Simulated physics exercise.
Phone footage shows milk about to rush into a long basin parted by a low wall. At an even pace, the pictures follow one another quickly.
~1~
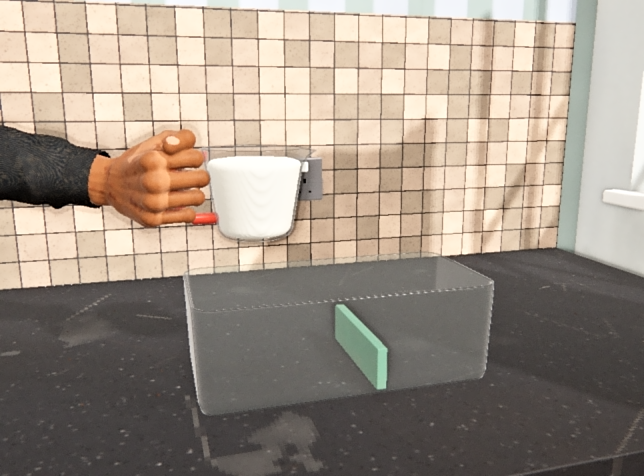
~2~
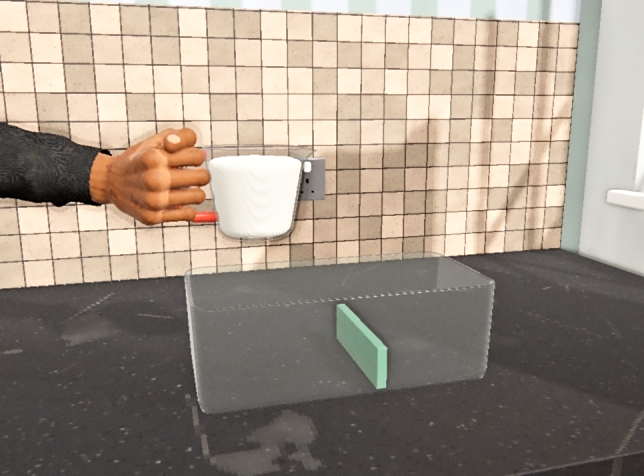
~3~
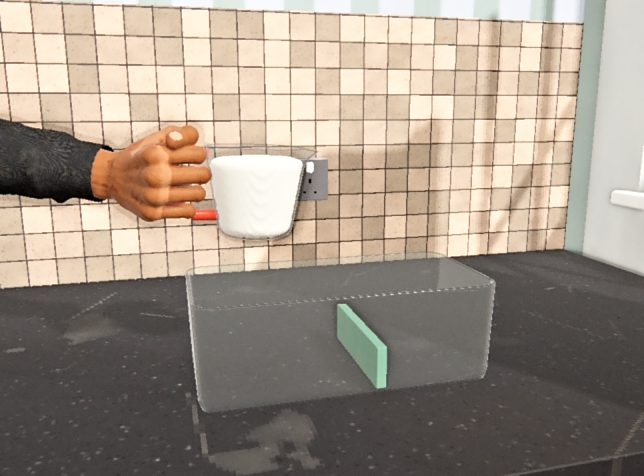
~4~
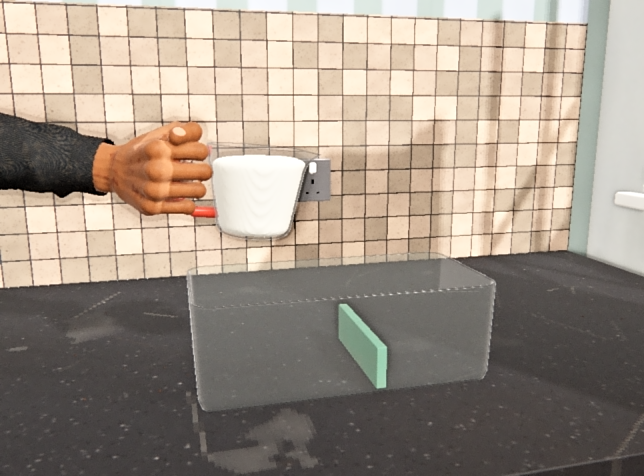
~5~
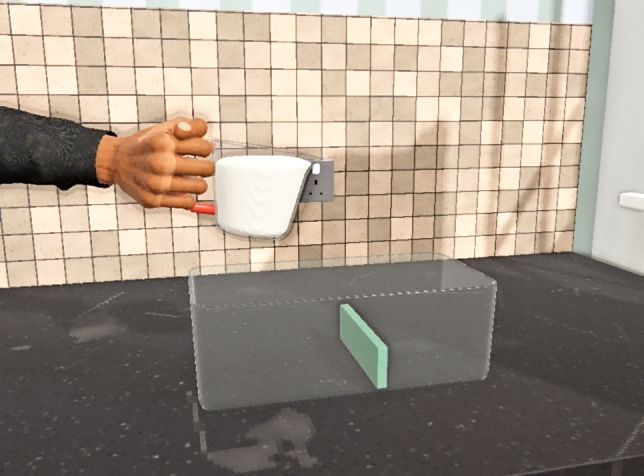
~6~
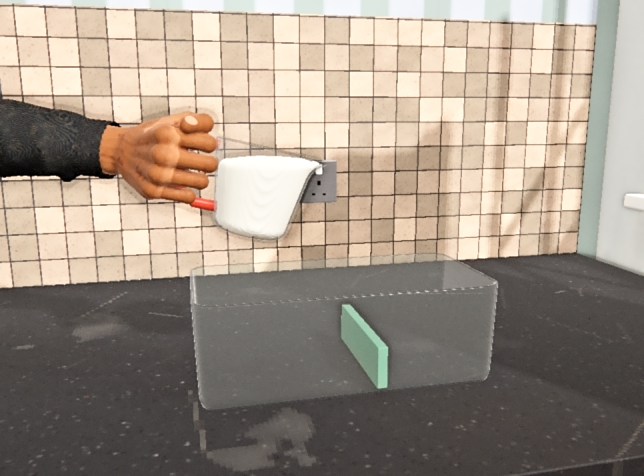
At first, a hand in a dark sleeve holds a white cup level above a clear, long basin with a low green wall inside, on a dark counter before a tiled backsplash. Then the hand slowly turns, and the cup tilts slightly to the right while the basin stays still.
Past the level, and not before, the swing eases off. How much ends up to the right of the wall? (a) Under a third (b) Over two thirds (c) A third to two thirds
c.
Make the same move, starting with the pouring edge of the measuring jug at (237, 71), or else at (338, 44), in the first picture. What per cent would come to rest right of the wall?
You'd see around 5 per cent, and then around 90 per cent.
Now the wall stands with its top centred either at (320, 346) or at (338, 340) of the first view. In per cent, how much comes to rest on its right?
In turn some 90 and 85 in a hundred.
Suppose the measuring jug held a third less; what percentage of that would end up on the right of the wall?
It comes to around 25 percent.
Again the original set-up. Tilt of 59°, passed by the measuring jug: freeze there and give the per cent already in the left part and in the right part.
You'd find 0 per cent on the left and 15 per cent on the right.
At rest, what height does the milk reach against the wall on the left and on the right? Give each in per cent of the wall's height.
The left part 20 per cent, the right part 30.
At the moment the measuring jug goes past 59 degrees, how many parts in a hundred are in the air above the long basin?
Something like 15 per cent of it.
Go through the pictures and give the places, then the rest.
In the first picture, tilt 0°; pouring edge (316, 148); surface from (206, 162) to (299, 160); the long basin's rim runs from (188, 291) to (463, 268); the wall's top is at (359, 326).
In the second picture, tilt 1°; pouring edge (317, 149); surface from (208, 161) to (299, 159).
In the third picture, tilt 2°; pouring edge (319, 150); surface from (210, 161) to (300, 160).
In the fourth picture, tilt 5°; pouring edge (321, 153); surface from (212, 161) to (304, 160).
In the fifth picture, tilt 9°; pouring edge (324, 158); surface from (215, 161) to (309, 160).
In the sixth picture, tilt 14°; pouring edge (327, 164); surface from (218, 162) to (316, 162).
A moment on, the measuring jug is tipped part way and 68 per cent is still to pour, 2 is left of the wall and 14 right of it.
Next, the measuring jug is tipped on its side and 17 per cent is still to pour, 23 is left of the wall and 50 right of it.
Then the measuring jug is tipped on its side and 1 per cent is still to pour, 47 is left of the wall and 51 right of it.
Later the measuring jug is tipped on its side and 0 per cent is still to pour, 48 is left of the wall and 51 right of it.
At rest 48 per cent lies left of the wall, 51 right of it and 1 outside.
